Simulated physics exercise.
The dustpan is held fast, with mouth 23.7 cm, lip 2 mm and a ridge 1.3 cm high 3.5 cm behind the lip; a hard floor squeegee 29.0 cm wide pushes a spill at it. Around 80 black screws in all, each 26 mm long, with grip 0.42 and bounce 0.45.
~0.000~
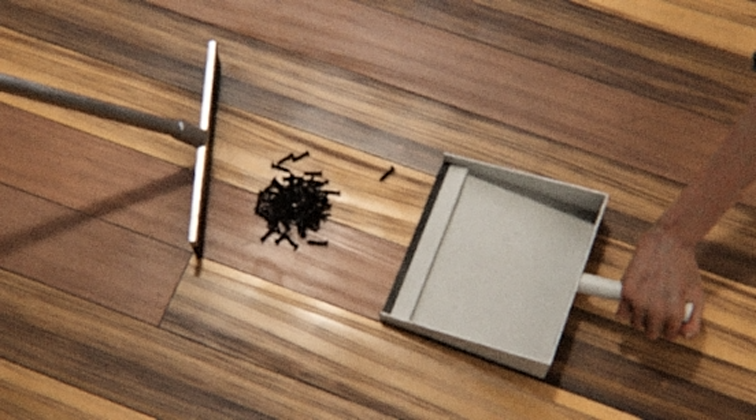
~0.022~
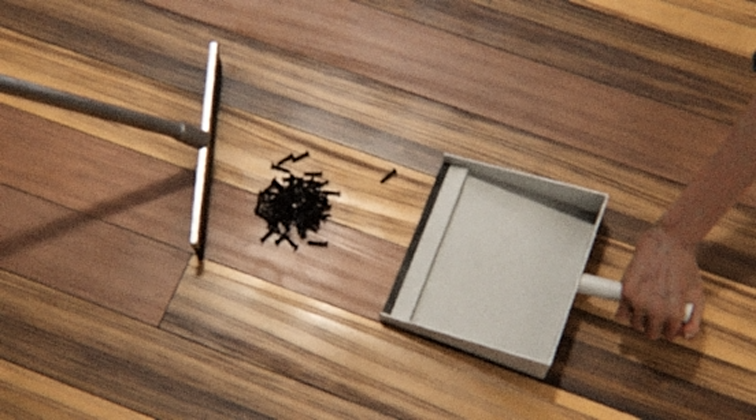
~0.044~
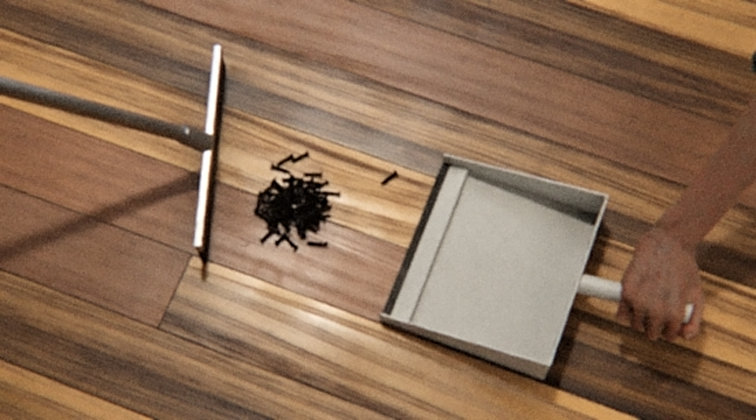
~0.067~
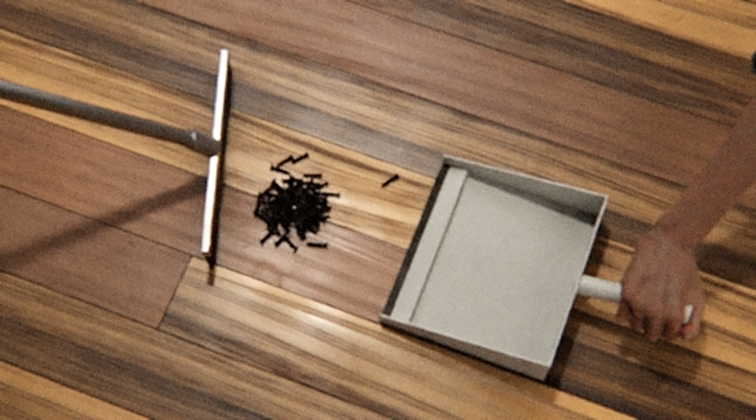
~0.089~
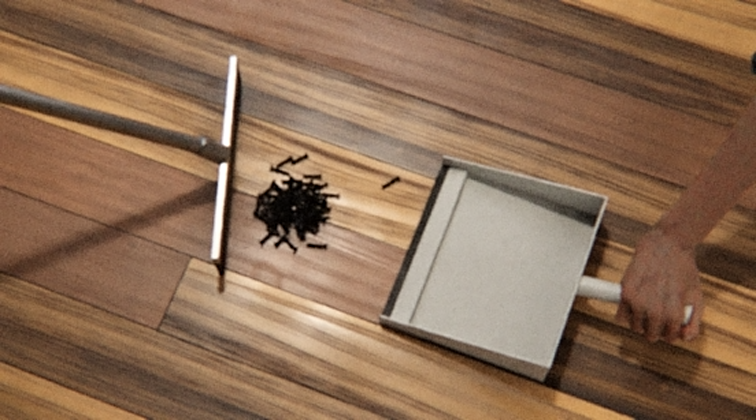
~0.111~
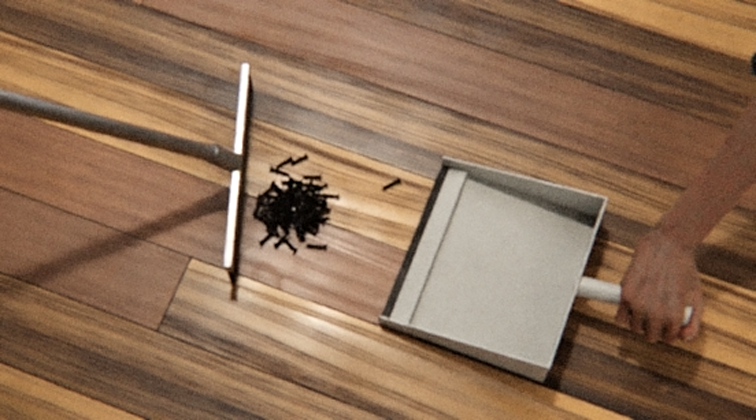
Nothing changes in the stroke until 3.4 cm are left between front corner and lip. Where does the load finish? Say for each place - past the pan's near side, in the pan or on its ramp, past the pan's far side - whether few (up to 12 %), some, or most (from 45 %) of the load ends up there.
Past the pan's near side: Few, in the pan or on its ramp: Few, past the pan's far side: Few.
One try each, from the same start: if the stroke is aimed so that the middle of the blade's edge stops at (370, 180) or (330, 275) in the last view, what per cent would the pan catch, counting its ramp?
The two tries give about 20 and 0 percent.
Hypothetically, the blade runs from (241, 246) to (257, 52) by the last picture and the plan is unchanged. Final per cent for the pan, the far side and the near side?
That ends as pan 40, far 10, and near 0.
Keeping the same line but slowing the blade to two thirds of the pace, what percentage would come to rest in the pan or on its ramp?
I'd put it at close to 0 per cent.
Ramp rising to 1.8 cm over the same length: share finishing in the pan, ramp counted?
In that case roughly 5 percent.
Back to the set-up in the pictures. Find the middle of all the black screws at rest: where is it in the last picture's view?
Somewhere near (392, 230) in the last picture.
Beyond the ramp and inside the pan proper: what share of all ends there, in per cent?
I'd put it near 0 per cent.
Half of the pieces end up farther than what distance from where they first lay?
Near 14 cm.
Then, at 0.21 s, middle of the blade 15 cm from the lip; 0 % over the lip, far side 0 %, near side 0 %.
After 0.28 s, middle of the blade 10 cm from the lip; 0 % over the lip, far side 0 %, near side 0 %.
After 0.49 s, middle of the blade 8 cm from the lip; 10 % over the lip, far side 0 %, near side 0 %.
In the end, at 1.7 s, near side 0 %, pan 5 %, far side 0 %, in front of the lip or behind the blade 90 %.
